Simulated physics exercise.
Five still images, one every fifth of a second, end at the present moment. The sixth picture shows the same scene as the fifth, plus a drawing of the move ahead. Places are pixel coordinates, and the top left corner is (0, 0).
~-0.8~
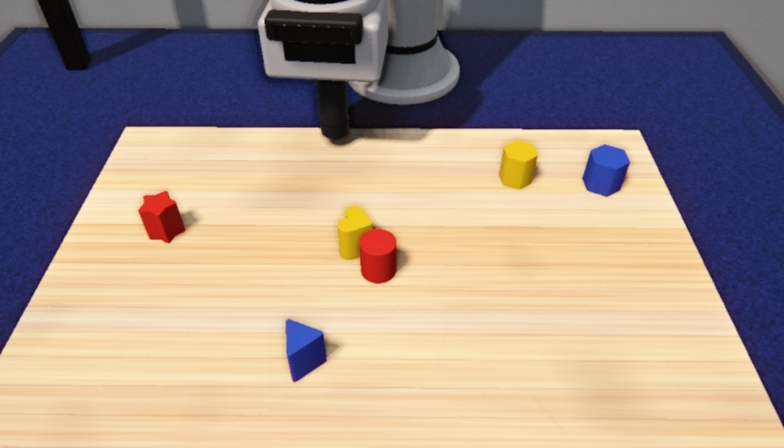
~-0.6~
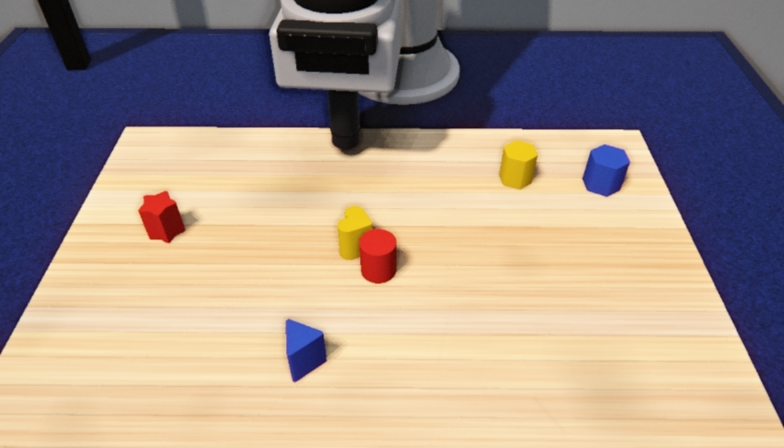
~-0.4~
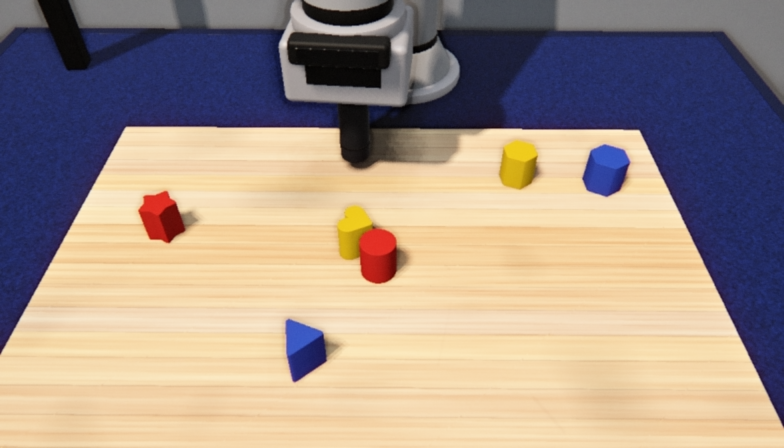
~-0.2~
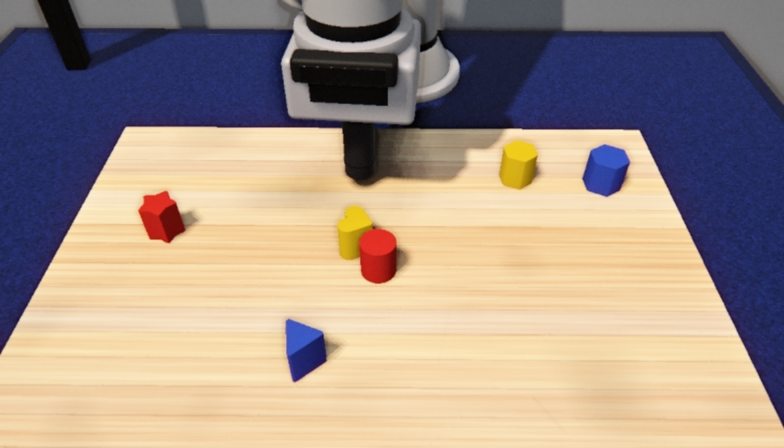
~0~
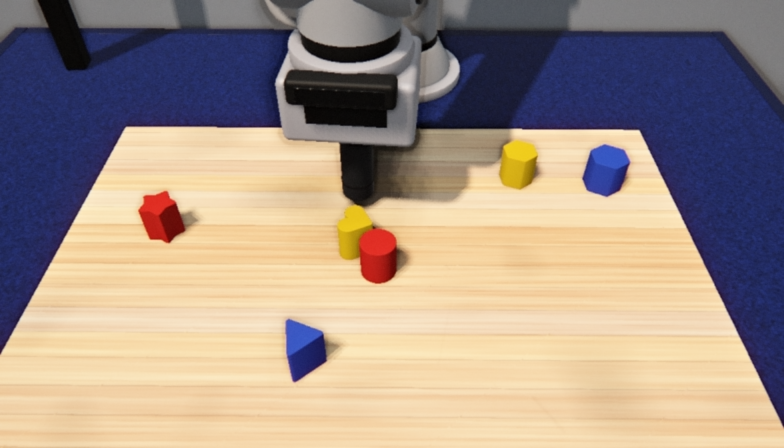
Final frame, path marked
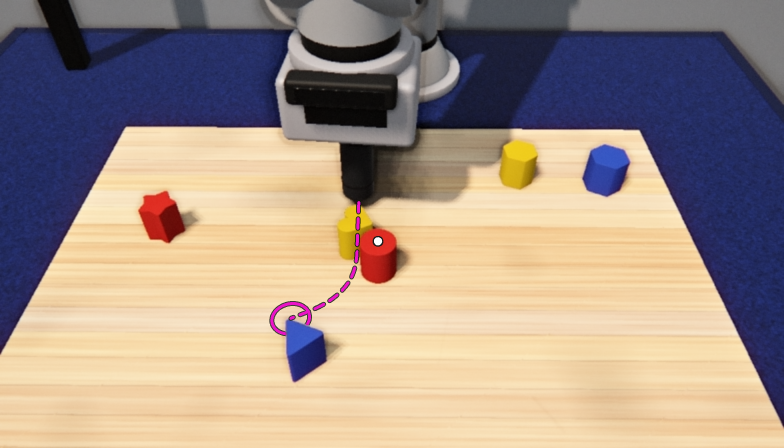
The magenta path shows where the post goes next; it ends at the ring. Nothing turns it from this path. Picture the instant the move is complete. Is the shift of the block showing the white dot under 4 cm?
It seems so.
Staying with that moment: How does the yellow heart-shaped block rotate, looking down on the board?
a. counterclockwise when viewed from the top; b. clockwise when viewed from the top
The correct letter is a.
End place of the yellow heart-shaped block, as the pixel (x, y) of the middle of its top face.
Answer: (353, 289).
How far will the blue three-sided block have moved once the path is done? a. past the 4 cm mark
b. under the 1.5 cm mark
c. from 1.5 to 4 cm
Option b.
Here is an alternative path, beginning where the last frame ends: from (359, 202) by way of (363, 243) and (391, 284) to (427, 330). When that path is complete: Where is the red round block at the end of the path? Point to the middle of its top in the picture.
My estimate: (422, 335).
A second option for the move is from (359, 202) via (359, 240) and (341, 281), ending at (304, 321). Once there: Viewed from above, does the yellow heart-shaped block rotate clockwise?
Answer: No.
Path on the board, from (359, 202) over (357, 242) and (345, 287) to (291, 318); the dot is on the red round block.
On the path given first. One third of the way, post at (357, 233); yellow heart-shaped block at (356, 241), turned 15° anticlockwise; red round block at (386, 255).
Two thirds of the way, post at (344, 277); yellow heart-shaped block at (356, 283), turned 80° anticlockwise; red round block at (395, 267).
At the end, post at (289, 308); blue three-sided block in place; yellow heart-shaped block at (353, 289), turned 110° anticlockwise; red round block at (395, 267).
